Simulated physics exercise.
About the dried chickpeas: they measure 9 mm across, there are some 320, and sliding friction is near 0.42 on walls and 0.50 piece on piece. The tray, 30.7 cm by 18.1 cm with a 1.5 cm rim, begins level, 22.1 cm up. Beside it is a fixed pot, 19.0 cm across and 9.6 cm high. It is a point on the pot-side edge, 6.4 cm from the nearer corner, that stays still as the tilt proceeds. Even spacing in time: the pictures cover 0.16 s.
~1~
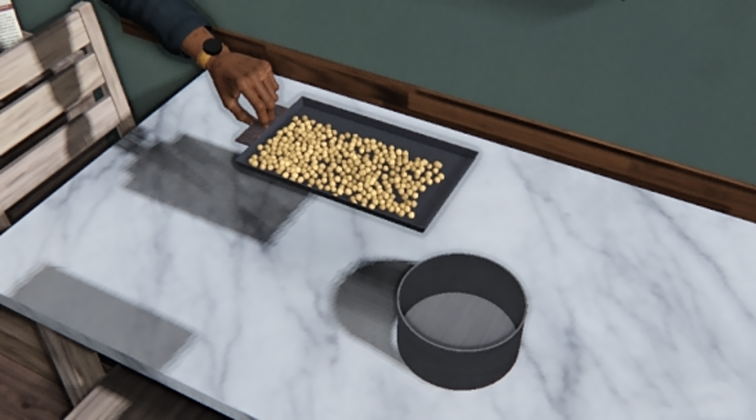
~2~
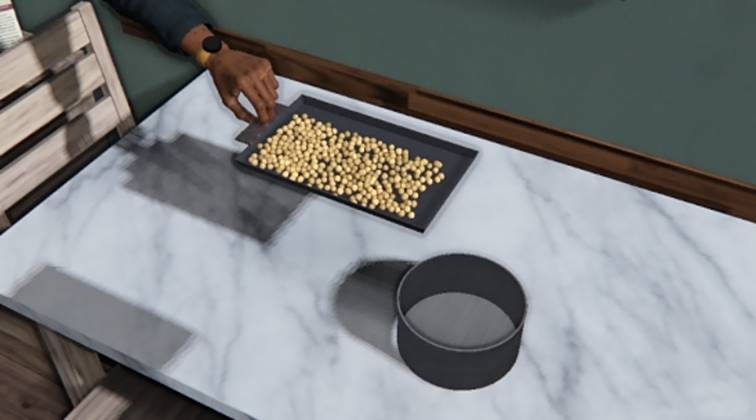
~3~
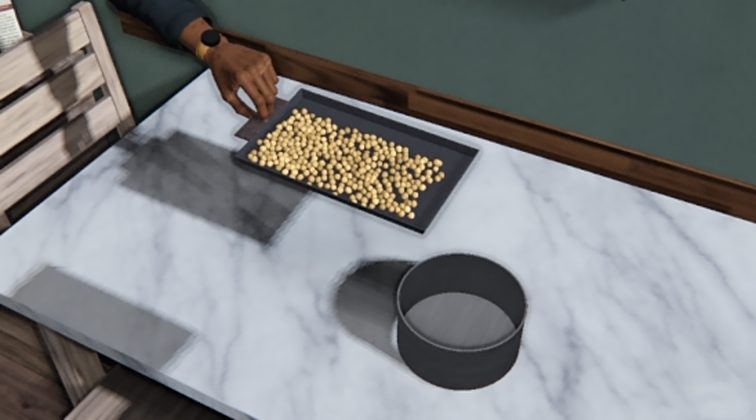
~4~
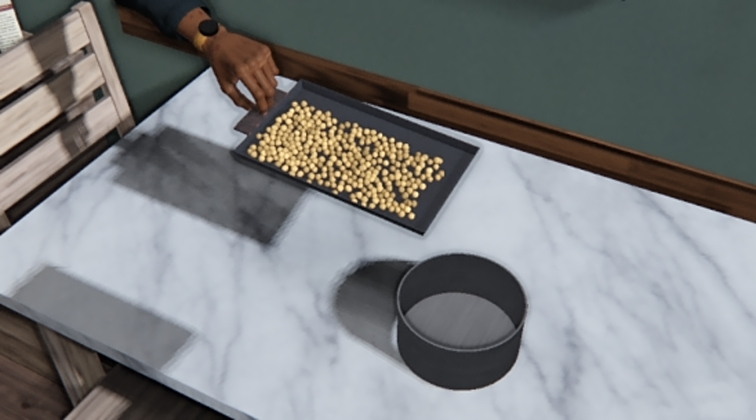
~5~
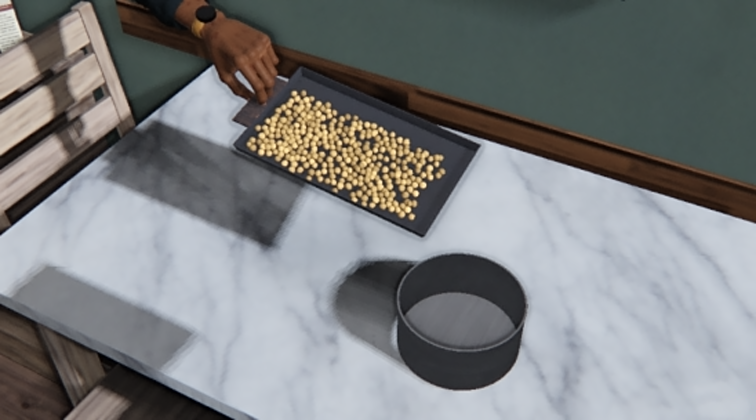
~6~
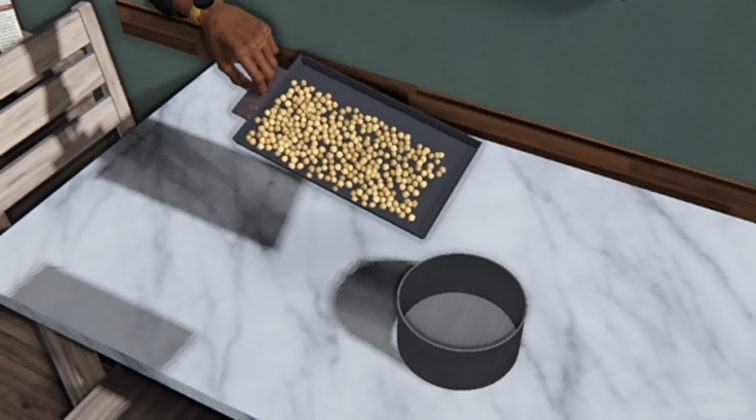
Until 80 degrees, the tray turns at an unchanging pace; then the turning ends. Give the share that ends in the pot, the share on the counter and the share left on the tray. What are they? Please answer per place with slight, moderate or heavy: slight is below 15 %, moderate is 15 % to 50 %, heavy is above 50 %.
Per place: Pot heavy, counter moderate, left on the tray slight.
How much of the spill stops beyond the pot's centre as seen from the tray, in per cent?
Some 30 per cent.
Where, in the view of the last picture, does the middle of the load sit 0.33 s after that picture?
(374, 189), roughly.
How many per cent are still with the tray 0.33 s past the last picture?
Close to 100 in a hundred.
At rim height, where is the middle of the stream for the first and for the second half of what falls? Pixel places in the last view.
Early half: About (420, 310); late half: (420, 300).
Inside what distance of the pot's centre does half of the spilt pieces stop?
About 18 cm.
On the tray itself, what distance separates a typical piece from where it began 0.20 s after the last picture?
By then it sits near 2 cm from where it began.
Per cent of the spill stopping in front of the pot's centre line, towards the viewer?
Roughly 100 per cent.
Then, 0.20 s after the last picture, tilt 51 degrees; the tray holds 100 %, the pot 0 %.
Then, 0.33 s after the last picture, tilt 73 degrees; the tray holds 100 %, the pot 0 %.
Then, 0.58 s after the last picture, tilt 80 degrees; the tray holds 10 %, the pot 55 %.
In the end, pot 70 %, counter 25 %, tray 0 %.
